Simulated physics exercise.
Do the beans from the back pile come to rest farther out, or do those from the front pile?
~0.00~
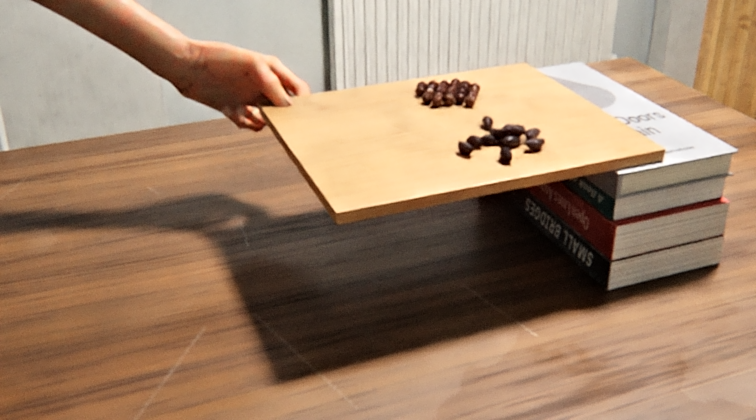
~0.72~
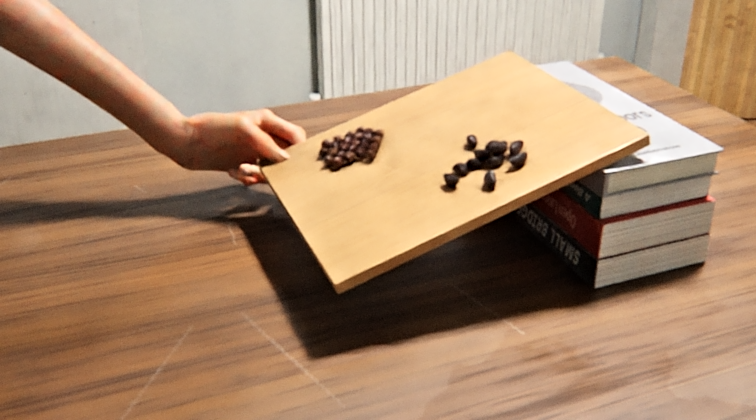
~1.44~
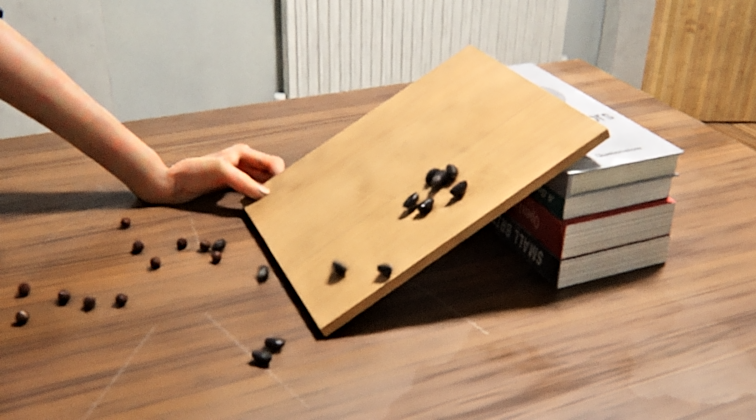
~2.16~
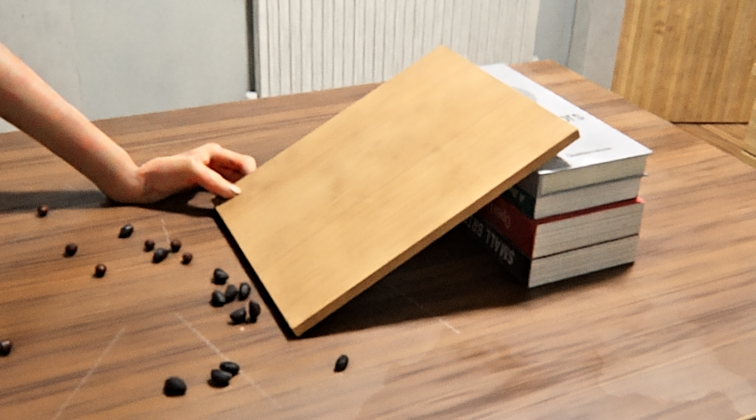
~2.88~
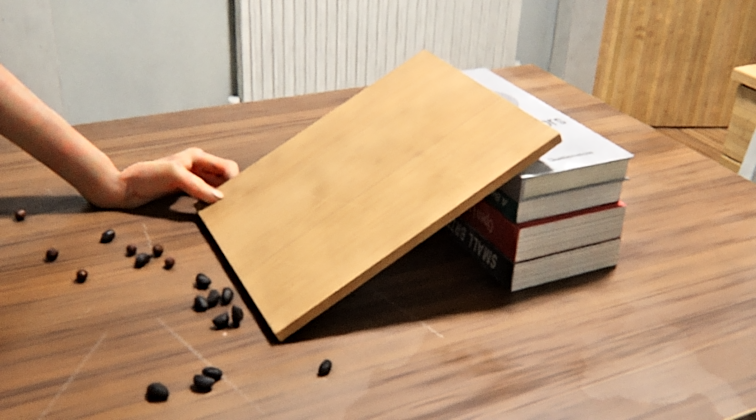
The beans from the back pile come to rest farther out. Most of the front pile stops near the foot of the board.
A hand lowers a board's end and both dark bean piles spill, the back one farther.
